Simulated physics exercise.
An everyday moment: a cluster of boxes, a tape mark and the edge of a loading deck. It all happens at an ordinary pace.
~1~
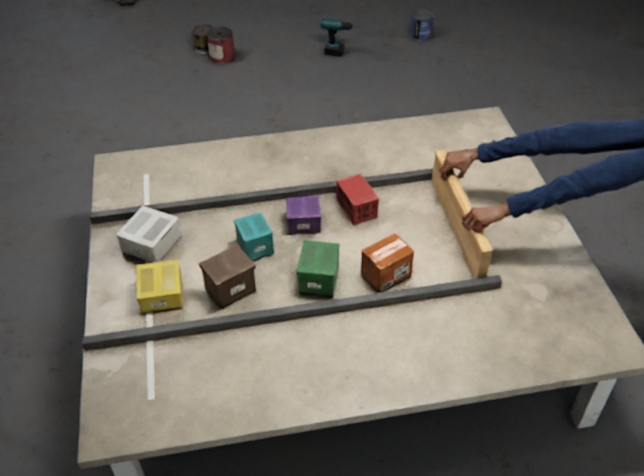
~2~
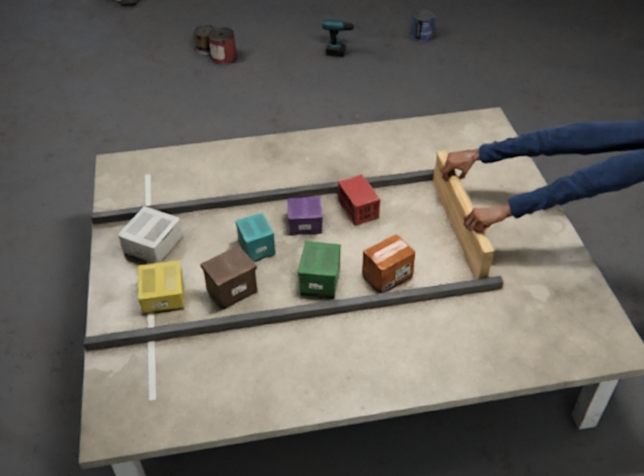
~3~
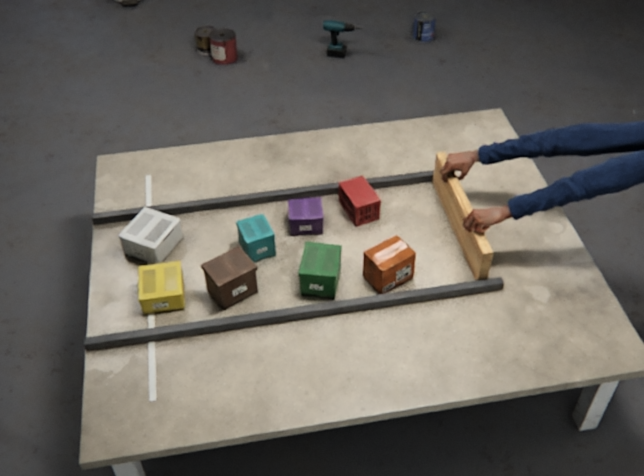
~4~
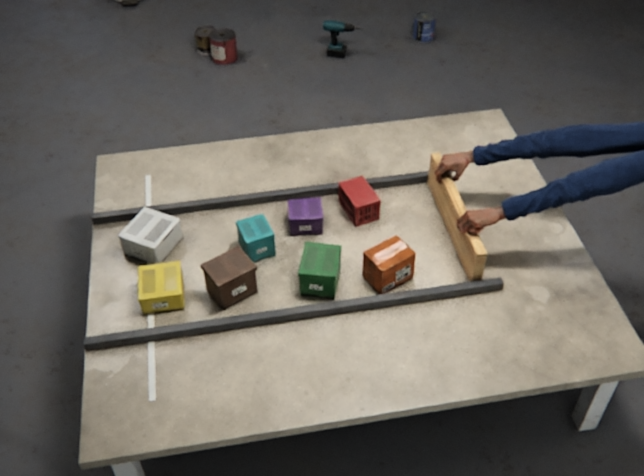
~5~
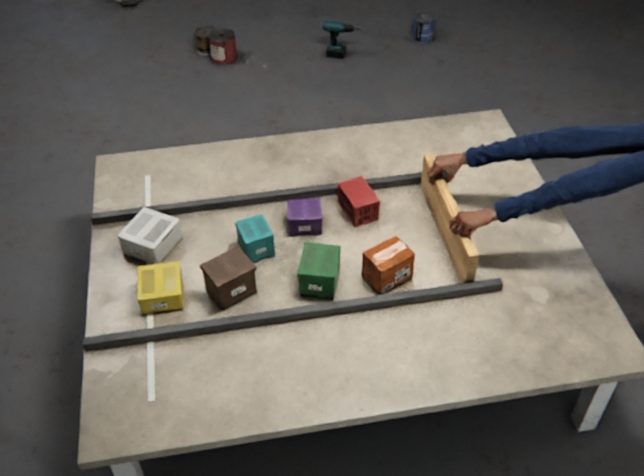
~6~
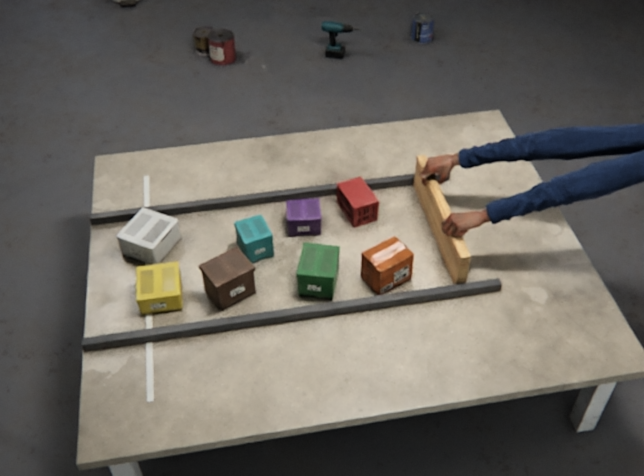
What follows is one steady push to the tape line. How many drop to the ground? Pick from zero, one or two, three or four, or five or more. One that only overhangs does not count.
Here the number that fall off is three or four.
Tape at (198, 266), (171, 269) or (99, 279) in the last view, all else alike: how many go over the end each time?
Try by try, 1, 3 and 8.
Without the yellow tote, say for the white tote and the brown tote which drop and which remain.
The white tote tumbles off, the brown tote drops off.
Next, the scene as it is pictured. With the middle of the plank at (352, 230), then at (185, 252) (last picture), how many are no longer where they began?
First 4, then 8.
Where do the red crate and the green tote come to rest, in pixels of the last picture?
Near (132, 229) and (83, 303).
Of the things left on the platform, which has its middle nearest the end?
It is the green tote.
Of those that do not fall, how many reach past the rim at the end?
It comes to 2.
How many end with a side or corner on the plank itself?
That makes 3.
Soon after, none off yet; white tote at rest near (150, 237); yellow tote at rest near (160, 288); brown tote at rest near (229, 279).
After that, none off yet; white tote at rest near (150, 237); yellow tote displaced a little near (136, 289); brown tote displaced about its own width near (179, 281).
And then, one off so far; white tote displaced about its own width near (108, 247); yellow tote on its way down near (60, 329); brown tote displaced well along near (98, 292).
In the end, the number that fall off is three or four; gone, brown tote, yellow tote and white tote.
